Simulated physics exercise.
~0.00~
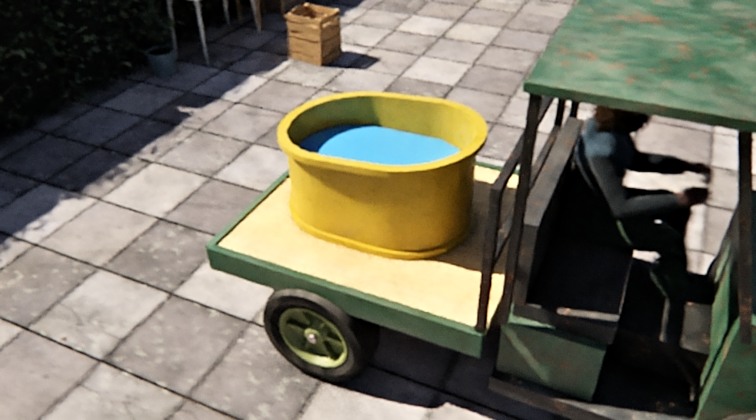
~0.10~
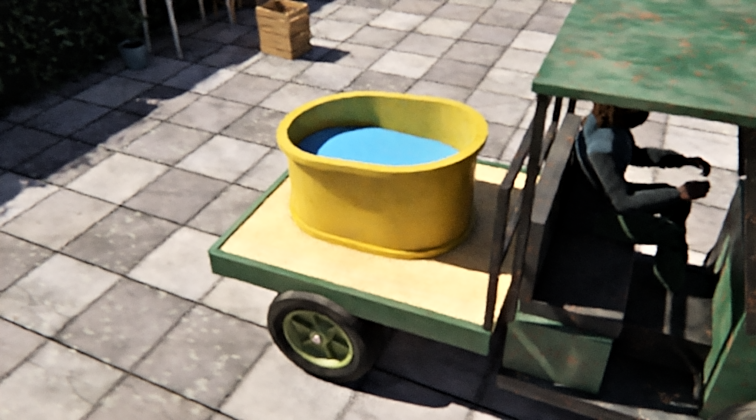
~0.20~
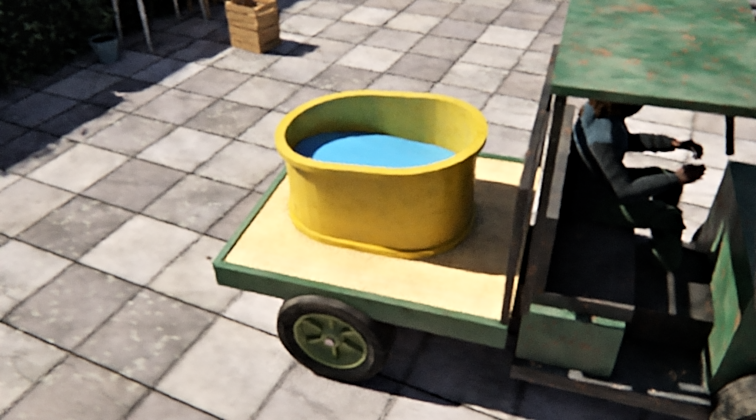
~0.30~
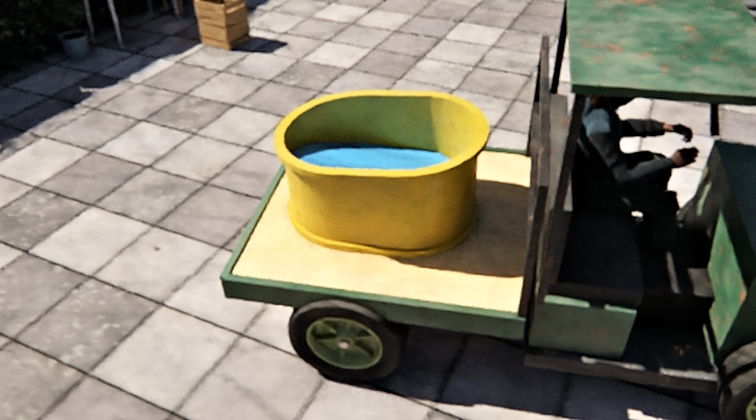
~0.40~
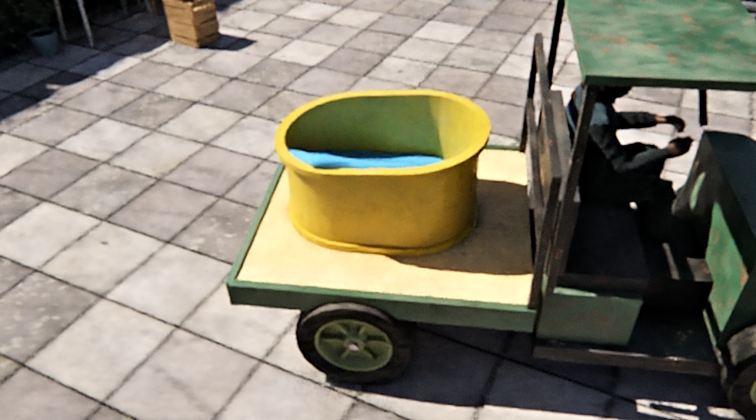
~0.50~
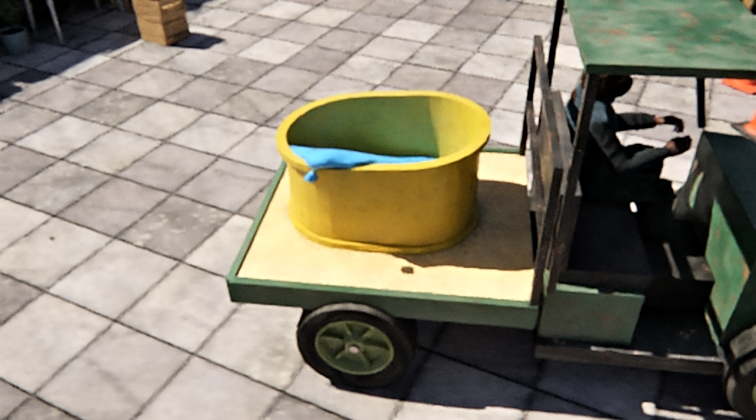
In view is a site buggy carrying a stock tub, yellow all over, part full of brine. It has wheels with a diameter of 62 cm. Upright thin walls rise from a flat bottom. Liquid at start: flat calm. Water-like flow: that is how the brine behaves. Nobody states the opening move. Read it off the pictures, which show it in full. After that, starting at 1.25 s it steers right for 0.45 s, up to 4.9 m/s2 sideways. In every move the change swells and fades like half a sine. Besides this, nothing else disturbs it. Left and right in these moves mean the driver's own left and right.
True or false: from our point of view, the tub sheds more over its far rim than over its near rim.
False.
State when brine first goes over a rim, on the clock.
It happens at some 0.8 s.
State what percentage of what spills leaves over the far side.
Roughly 10 percent.
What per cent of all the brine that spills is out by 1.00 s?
By that time, around 30 percent of it is out.
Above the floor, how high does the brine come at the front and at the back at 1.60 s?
Front level 26 cm, back level 28 cm.
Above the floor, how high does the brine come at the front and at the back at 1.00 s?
Around 28 cm toward the front, with 26 cm behind.
Then, 1.00 s in, the surface is 29 cm up at the front and 26 cm at the back; 1 per cent is out, over the near side.
Then, 1.60 s in, the surface is 26 cm up at the front and 27 cm at the back; 1 per cent is out, over the near side.
Then, 2.20 s in, the surface is 25 cm up at the front and 29 cm at the back; 1 per cent is out, over the near side.
Then, 4.68 s in, 2 per cent is out, over the near side, a little elsewhere; the far side has passed 0 per cent and the near side 2.
